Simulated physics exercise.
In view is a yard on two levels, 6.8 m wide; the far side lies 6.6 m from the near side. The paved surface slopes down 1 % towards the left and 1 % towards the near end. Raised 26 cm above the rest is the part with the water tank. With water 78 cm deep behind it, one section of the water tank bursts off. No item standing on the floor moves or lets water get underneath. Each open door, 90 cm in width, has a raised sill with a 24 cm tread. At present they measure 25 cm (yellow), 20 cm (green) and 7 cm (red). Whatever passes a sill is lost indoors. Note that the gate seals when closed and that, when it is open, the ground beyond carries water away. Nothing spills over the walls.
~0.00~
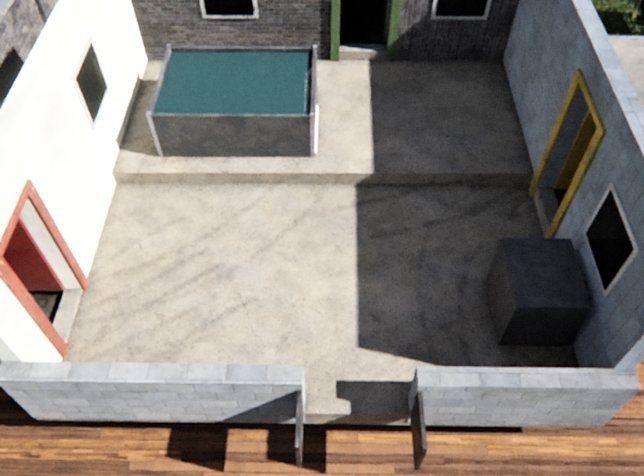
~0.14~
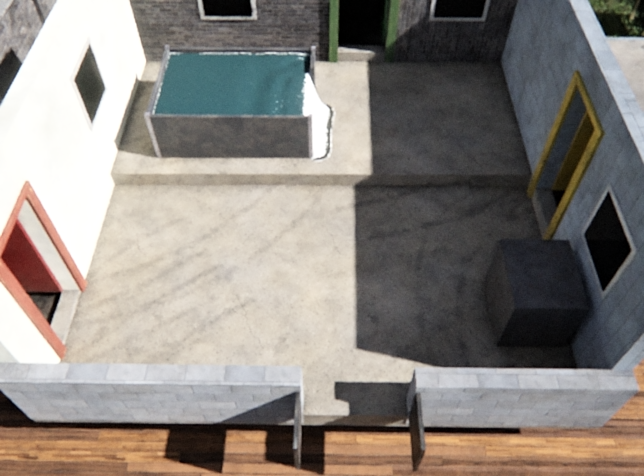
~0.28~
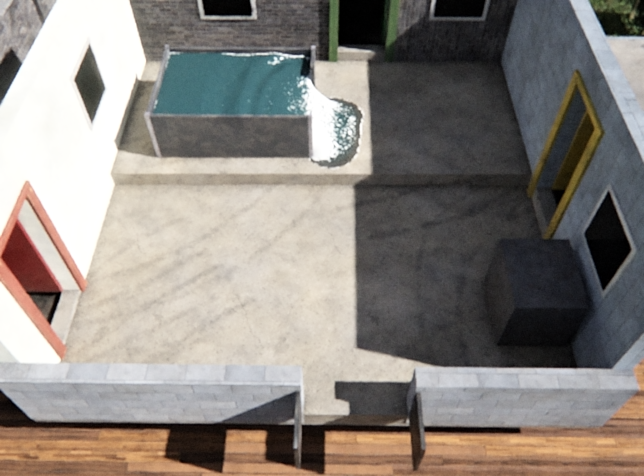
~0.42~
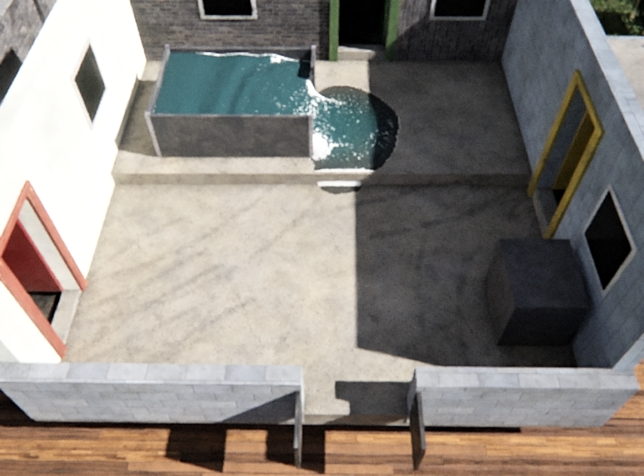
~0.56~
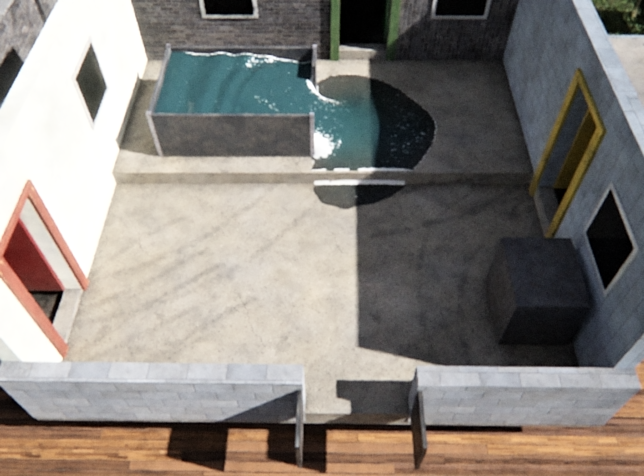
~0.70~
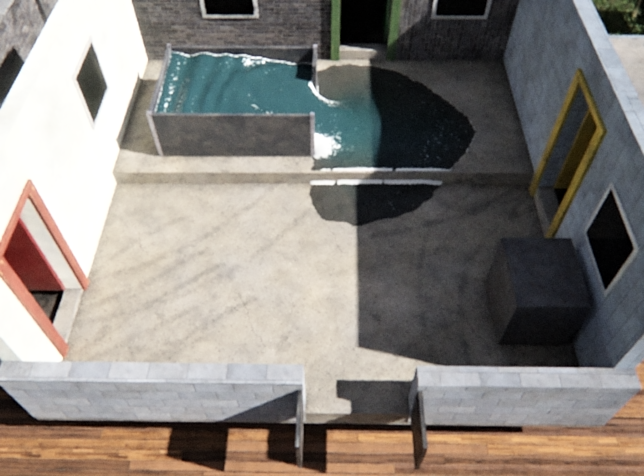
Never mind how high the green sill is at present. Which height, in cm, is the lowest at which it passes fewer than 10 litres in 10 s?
Close to 6.5 cm.
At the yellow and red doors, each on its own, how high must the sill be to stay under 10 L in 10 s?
You'd want about 22 centimetres at yellow and about 15 centimetres at red.
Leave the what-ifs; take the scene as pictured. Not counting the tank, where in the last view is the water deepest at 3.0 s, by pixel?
Around (547, 277).
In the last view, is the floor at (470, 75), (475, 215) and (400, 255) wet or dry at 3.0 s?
Well, in sequence they're soaked, soaked and soaked.
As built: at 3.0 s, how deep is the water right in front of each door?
Reading in centimetres: Yellow = 24, green = 2, red = 0.
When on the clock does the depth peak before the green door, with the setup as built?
Near 5.5 s.
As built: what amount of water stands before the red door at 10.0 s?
It works out to about 16.0 centimetres deep.
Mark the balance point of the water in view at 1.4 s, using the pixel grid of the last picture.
Centre of mass: About (299, 126) px.
After 1.4 s water covers 35 % of the floor, deepest (40 cm) near (325, 135); 5 cm at the green door, 0 litres in over its 20 cm sill.
After 3.0 s water covers 40 % of the floor, deepest (36 cm) near (547, 277); 2 cm at the green door, 0 litres in over its 20 cm sill.
After 10.0 s water covers 95 % of the floor, deepest (20 cm) near (112, 201); 4 cm at the green door, 0 litres in over its 20 cm sill.
At the green door as built, the water arrived by 0.9 s and peaked near 10 cm at 5.6 s.
Run again over the same 10 s with other heights there, 13 litres in over 6 cm, 4 litres over 8 cm. The limit of 10 litres is kept from about 6.5 cm up.
